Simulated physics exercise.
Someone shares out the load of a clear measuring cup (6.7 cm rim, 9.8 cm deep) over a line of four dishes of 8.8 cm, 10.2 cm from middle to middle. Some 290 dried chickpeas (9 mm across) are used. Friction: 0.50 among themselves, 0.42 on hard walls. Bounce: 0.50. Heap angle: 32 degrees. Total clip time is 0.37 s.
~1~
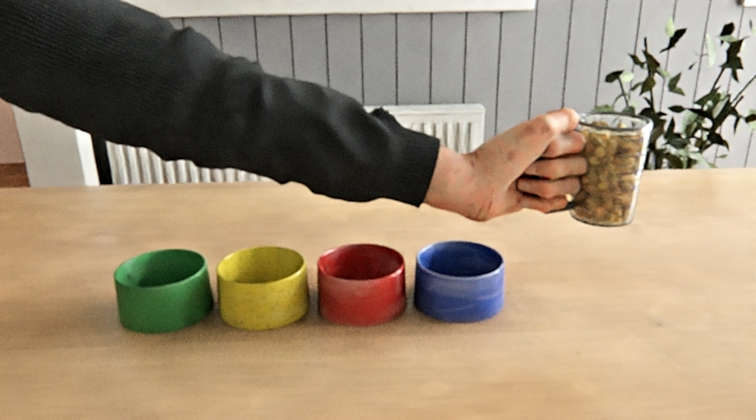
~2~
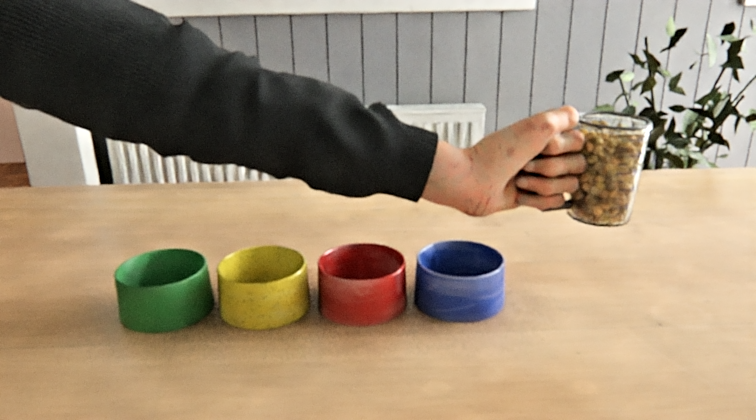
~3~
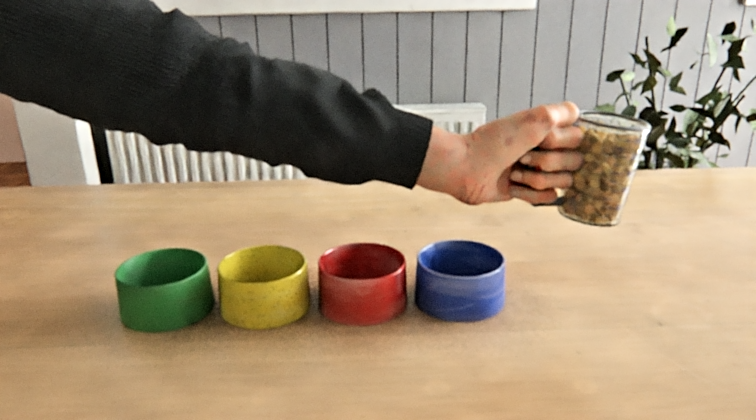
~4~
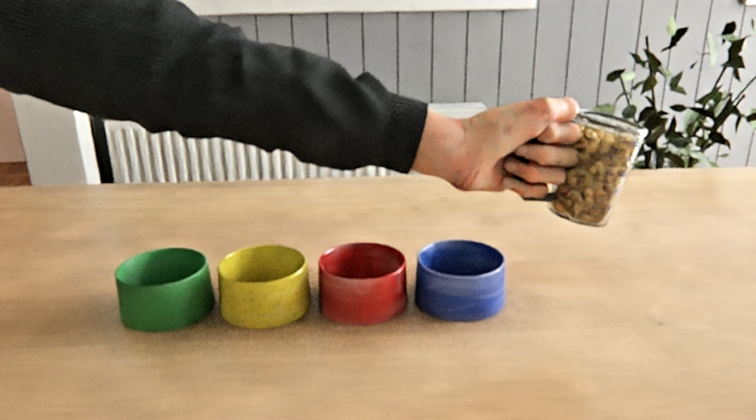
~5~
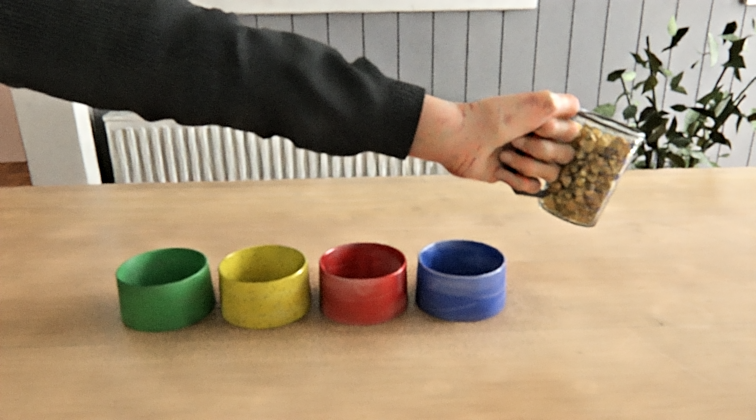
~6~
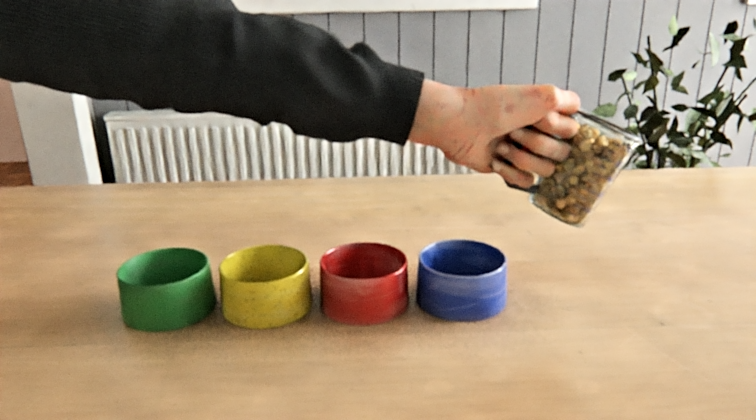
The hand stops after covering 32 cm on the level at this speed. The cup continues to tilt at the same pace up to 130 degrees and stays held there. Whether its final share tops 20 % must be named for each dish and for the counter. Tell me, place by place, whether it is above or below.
At the end, red dish: Is left with at most a fifth; blue dish: Is left with more than a fifth; green dish: Is left with at most a fifth; yellow dish: Is left with at most a fifth; counter: Is left with more than a fifth.
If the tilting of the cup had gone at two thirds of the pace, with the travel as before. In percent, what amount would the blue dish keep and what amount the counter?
The blue dish would get 90 and the counter 10.
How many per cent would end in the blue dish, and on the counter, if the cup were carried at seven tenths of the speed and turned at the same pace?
Shares: Blue 0, counter 100.
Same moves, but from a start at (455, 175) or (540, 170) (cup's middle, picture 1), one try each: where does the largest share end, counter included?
First try: Red; second try: Blue.
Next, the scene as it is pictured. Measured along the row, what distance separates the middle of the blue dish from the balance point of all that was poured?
7 cm to the right.
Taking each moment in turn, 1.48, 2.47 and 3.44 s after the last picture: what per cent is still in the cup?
Series: 0 / 0 / 0 per cent.
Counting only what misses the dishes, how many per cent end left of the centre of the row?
Share on that side: Roughly 0 %.
Then, 1.48 s after the last picture, tilt 130 degrees; cup holds 0 %, blue 30 %.
Then, 2.47 s after the last picture, tilt 130 degrees; cup holds 0 %, blue 30 %.
Then, 3.44 s after the last picture, tilt 130 degrees; cup holds 0 %, blue 30 %.
In the end, red 0 %, blue 30 %, green 0 %, yellow 0 %, counter 70 %.
